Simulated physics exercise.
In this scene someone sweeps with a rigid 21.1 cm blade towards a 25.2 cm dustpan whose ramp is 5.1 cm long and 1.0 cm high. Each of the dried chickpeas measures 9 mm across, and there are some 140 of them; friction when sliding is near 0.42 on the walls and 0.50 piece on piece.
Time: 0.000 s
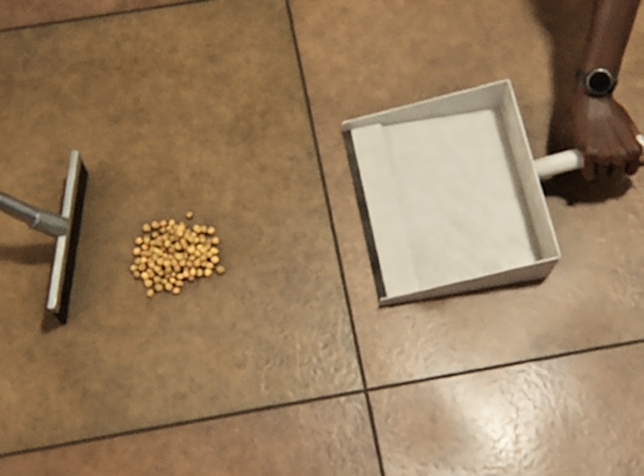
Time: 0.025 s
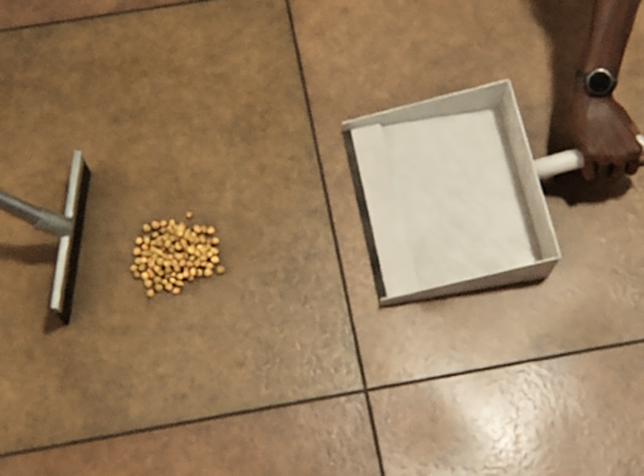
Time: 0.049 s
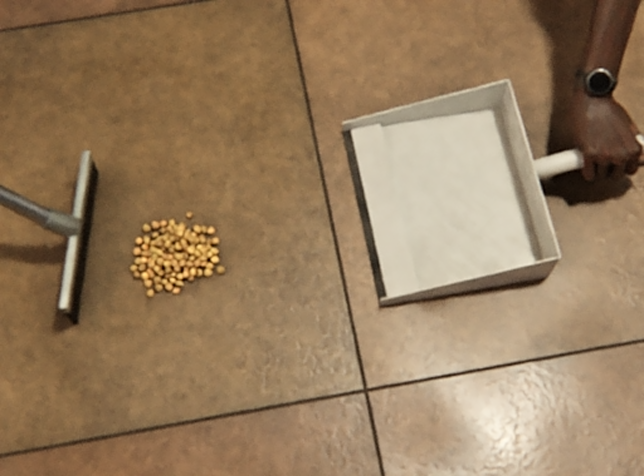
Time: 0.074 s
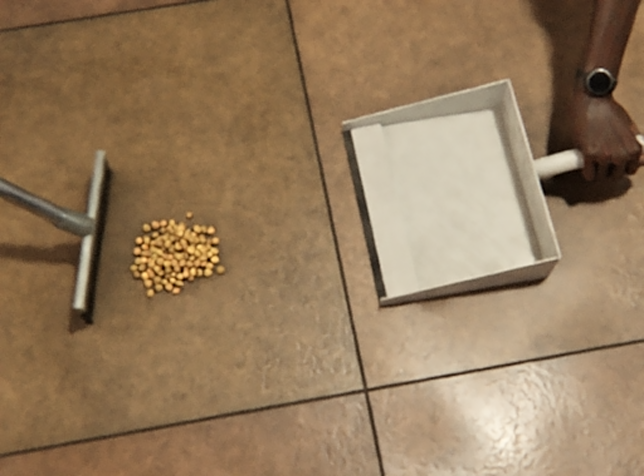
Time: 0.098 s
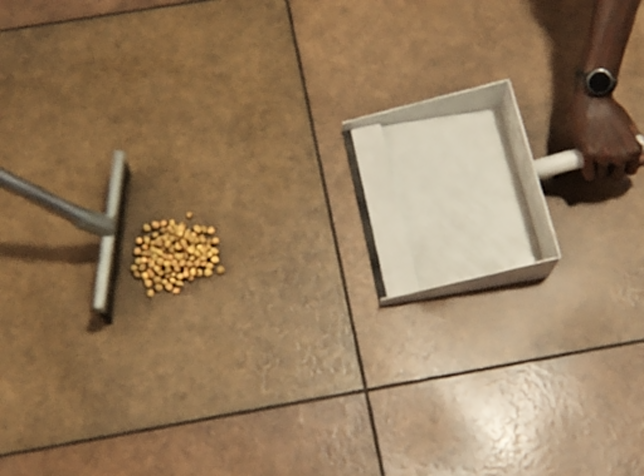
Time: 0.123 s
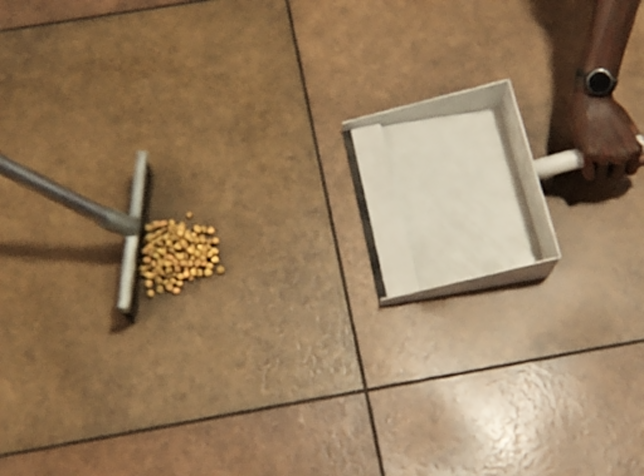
A squeegee blade slides right across brown tiles and begins pushing into a pile of chickpeas.
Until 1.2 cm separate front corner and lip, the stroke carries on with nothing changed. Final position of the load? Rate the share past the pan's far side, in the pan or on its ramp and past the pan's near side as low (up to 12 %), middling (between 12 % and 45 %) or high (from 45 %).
Shares - past the pan's far side: Low; in the pan or on its ramp: High; past the pan's near side: Middling.
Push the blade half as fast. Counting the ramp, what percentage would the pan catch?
Then about 20 per cent.
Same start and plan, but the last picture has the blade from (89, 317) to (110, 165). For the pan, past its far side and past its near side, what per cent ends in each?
Split: Pan = 20, far = 0, near = 40.
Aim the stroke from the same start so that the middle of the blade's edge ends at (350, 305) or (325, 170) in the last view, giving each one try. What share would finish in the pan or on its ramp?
Close to 40 and 45 in a hundred, in that order.
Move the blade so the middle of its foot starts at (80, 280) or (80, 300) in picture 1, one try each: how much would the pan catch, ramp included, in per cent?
55 and 50 per cent, roughly.
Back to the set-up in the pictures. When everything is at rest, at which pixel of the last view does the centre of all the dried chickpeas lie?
When it all comes to rest, the middle is near (393, 264).
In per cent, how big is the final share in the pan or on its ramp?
About 55 per cent.
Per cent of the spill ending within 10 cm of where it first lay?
0 %.
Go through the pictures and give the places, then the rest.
The first frame shows blade from (54, 308) to (77, 157), moved 0.0 cm, 0 of the pieces shifted so far; middle of the pieces at (174, 255); pan at (457, 199).
The second frame shows blade from (57, 308) to (80, 157), moved 0.4 cm, 0 of the pieces shifted so far; middle of the pieces at (174, 255).
The third frame shows blade from (66, 308) to (88, 157), moved 1.4 cm, 0 of the pieces shifted so far; middle of the pieces at (174, 255).
The fourth frame shows blade from (81, 308) to (102, 157), moved 3.2 cm, 0 of the pieces shifted so far; middle of the pieces at (174, 255).
The fifth frame shows blade from (101, 308) to (121, 157), moved 5.6 cm, 0 of the pieces shifted so far; middle of the pieces at (174, 255).
The sixth frame shows blade from (125, 308) to (144, 157), moved 8.6 cm, 19 of the pieces shifted so far; middle of the pieces at (175, 255); pan at (457, 199). Its pace works out near 1.17 m/s, heading 10 degrees towards the viewer's side.
After 0.24 s, middle of the blade 15 cm from the lip; 0 % over the lip, far side 0 %, near side 5 %.
After 0.32 s, middle of the blade 6 cm from the lip; 0 % over the lip, far side 0 %, near side 15 %.
After 0.54 s, middle of the blade 4 cm from the lip; 60 % over the lip, far side 0 %, near side 20 %.
At rest (2.8 s), far side 0 %, pan 55 %, near side 20 %, in front of the lip or behind the blade 25 %.
